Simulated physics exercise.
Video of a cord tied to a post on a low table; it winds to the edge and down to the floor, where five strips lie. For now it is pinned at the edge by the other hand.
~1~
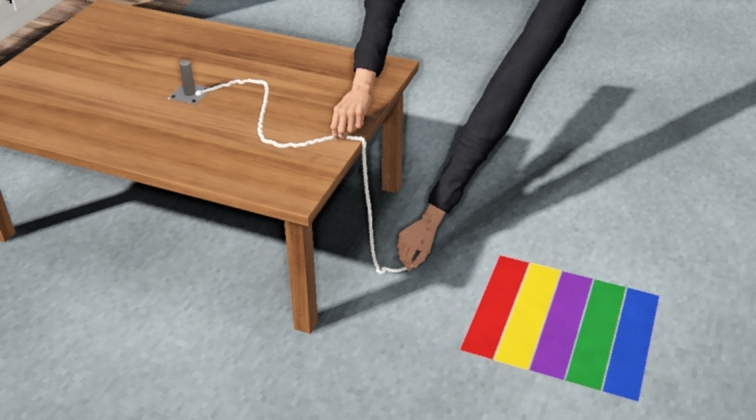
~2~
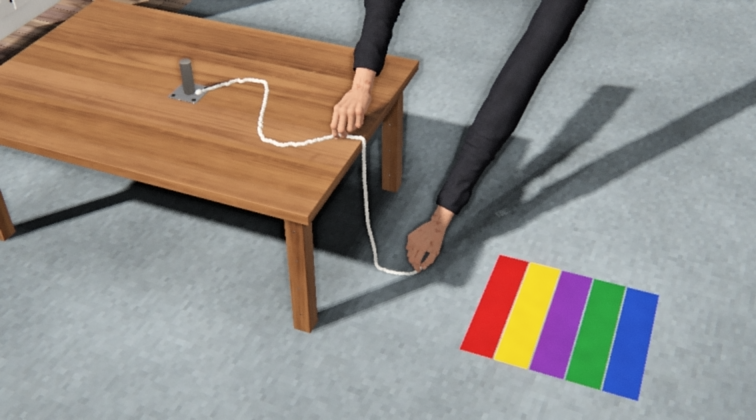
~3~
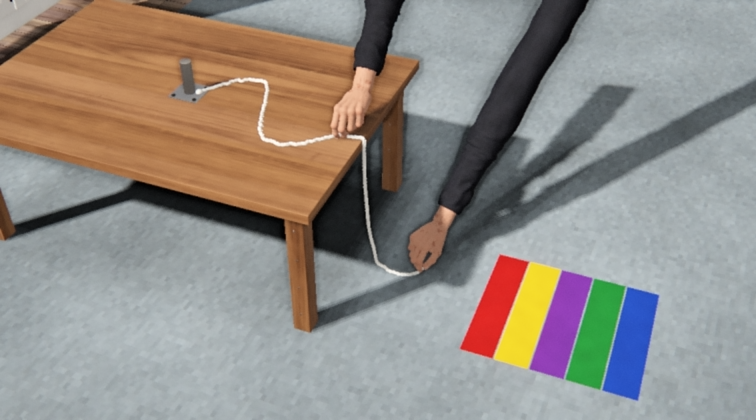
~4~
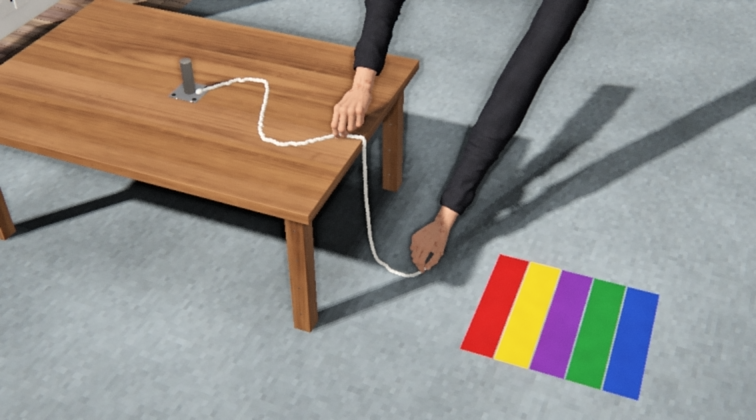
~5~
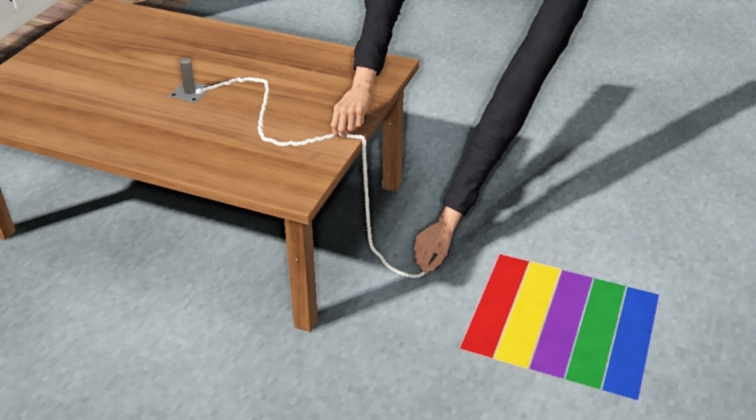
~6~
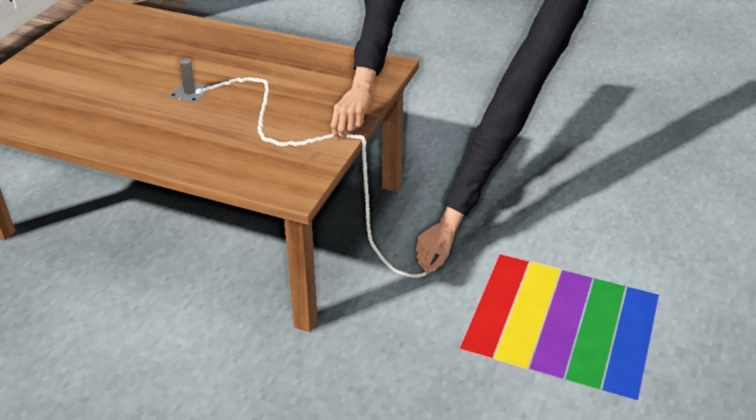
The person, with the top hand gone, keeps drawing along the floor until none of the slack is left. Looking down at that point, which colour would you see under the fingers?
You would see blue.
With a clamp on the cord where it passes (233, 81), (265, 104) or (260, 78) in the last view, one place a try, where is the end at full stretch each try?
That would be (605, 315) for the first, (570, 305) for the second and (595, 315) for the third.
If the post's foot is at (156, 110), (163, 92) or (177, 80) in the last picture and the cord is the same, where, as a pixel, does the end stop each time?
Somewhere near (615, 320), (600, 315) and (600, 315), in that order.
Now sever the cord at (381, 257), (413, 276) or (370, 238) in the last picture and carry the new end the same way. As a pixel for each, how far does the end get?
First (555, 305), then (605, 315), then (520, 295).
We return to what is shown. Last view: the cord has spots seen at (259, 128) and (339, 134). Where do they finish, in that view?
First: (346, 129). Second: (432, 185).
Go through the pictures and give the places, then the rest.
The first picture shows end (412, 266); red (484, 336); yellow (518, 346); purple (553, 356); green (588, 366); blue (625, 376).
The second picture shows end (421, 268); cord through (229, 85) (265, 101) (270, 141) (343, 136) (365, 190) (375, 253).
The third picture shows end (423, 268).
The fourth picture shows end (425, 269); cord through (229, 84) (266, 101) (271, 141) (343, 135) (366, 189) (374, 253).
The fifth picture shows end (428, 269).
The sixth picture shows end (430, 270); cord through (229, 84) (265, 101) (270, 141) (343, 135) (367, 189) (377, 251).
Soon after, end near (572, 308); over purple.
After that, end near (610, 318); over green.
At the stop, end near (632, 324); over blue. Over blue.
